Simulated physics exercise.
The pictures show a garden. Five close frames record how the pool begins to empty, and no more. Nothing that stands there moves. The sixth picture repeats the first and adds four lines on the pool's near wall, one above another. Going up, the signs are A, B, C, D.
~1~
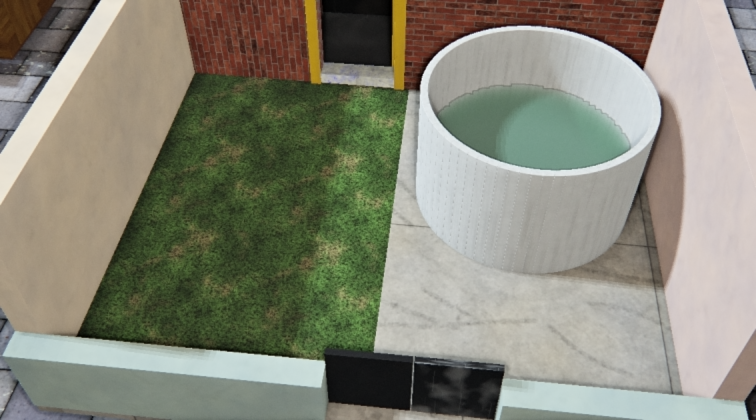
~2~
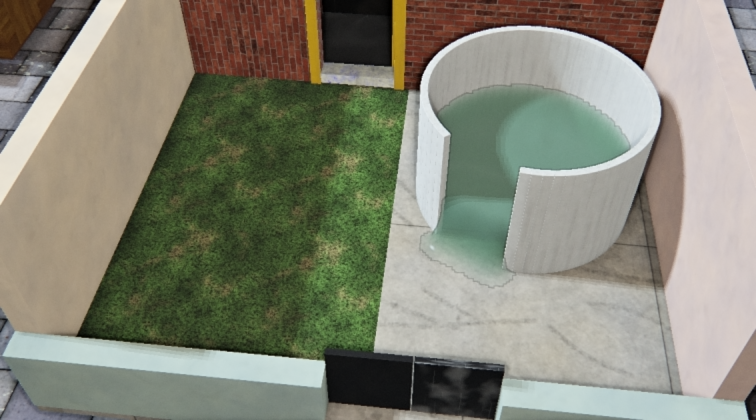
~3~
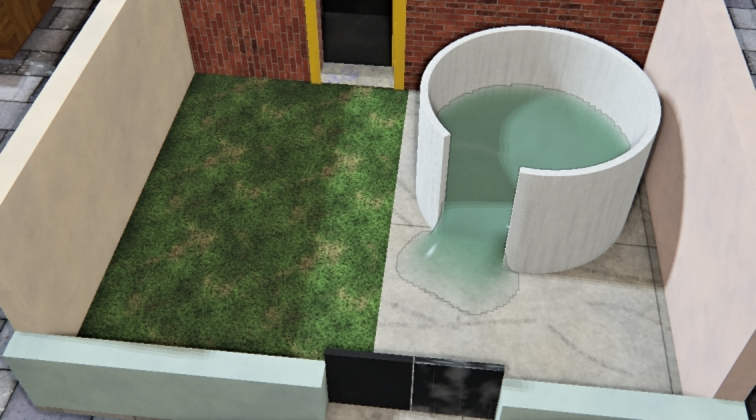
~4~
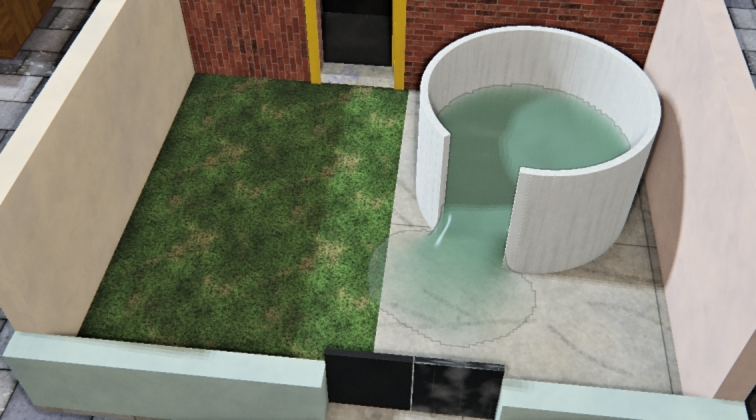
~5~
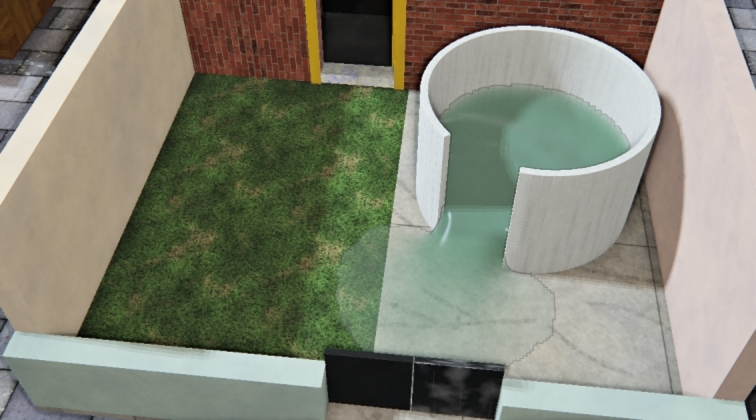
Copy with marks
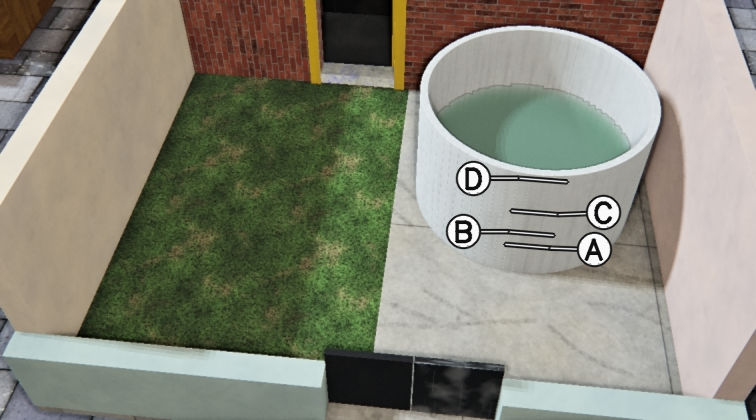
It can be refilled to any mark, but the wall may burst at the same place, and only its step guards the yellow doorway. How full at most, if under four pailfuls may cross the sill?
The limit is C.
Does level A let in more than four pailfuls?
No.
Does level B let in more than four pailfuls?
No.
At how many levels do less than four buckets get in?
Three of the four.
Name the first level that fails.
D it is.
On the marked copy, A at (527, 246); B at (530, 233); C at (535, 212); D at (542, 180); from the bottom up A, B, C, D.
With A, nothing gets over.
With B, nothing gets over.
With C, a bucket or two gets in.
With D, some 15 bucketfuls get in.
